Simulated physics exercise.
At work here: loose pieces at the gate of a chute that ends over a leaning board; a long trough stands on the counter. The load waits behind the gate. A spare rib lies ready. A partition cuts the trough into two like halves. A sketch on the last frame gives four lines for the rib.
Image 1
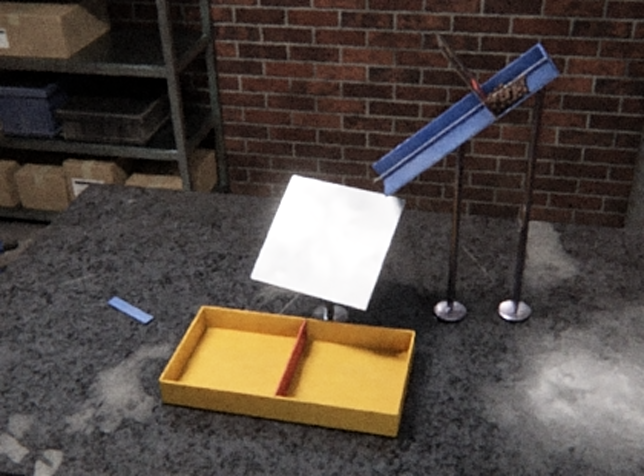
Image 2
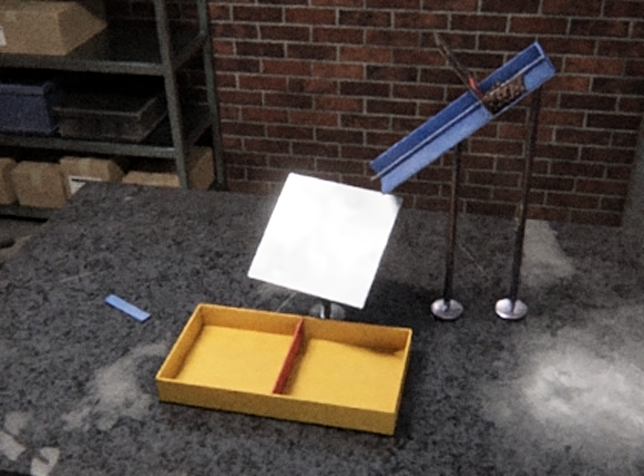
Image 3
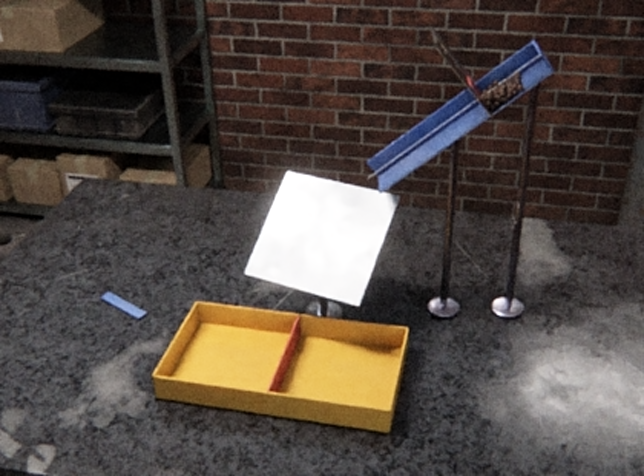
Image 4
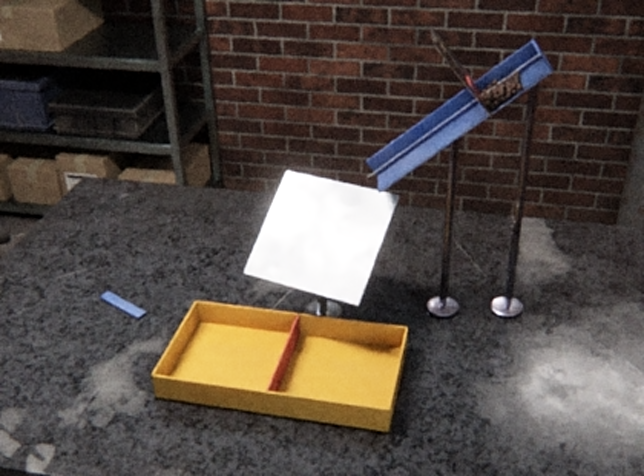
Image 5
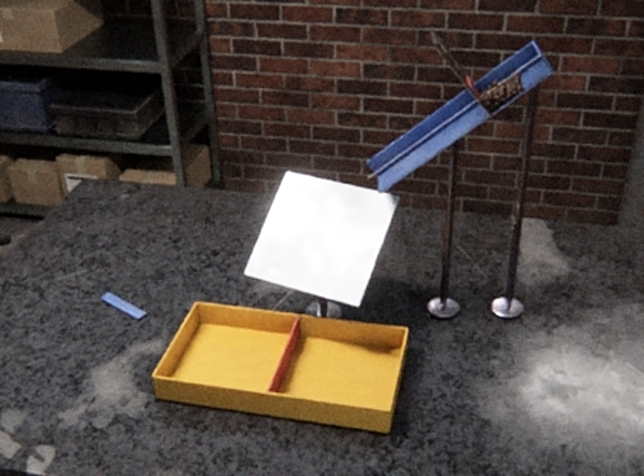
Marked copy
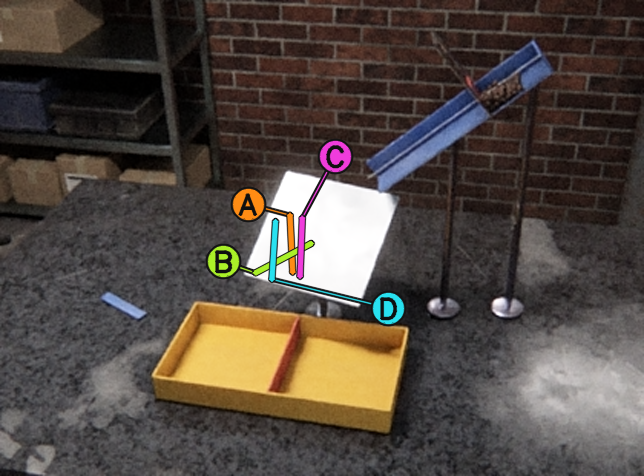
A tilted white board stands behind a divided yellow tray beside a raised blue chute, all still.
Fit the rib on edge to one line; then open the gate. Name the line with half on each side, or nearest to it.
Go for A.
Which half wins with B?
Left.
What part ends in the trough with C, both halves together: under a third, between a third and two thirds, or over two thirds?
Line C gives over two thirds.
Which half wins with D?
Left.
On the marked copy, line A from (290, 215) to (292, 272); line B from (311, 243) to (255, 272); line C from (302, 218) to (300, 276); line D from (275, 221) to (271, 279).
For line A, of what is caught, close to half in the left half, close to half in the right.
For line B, of what is caught, the bulk in the left half, a small share in the right.
For line C, of what is caught, a small share in the left half, the bulk in the right.
For line D, of what is caught, all but a few in the left half, only a few in the right.
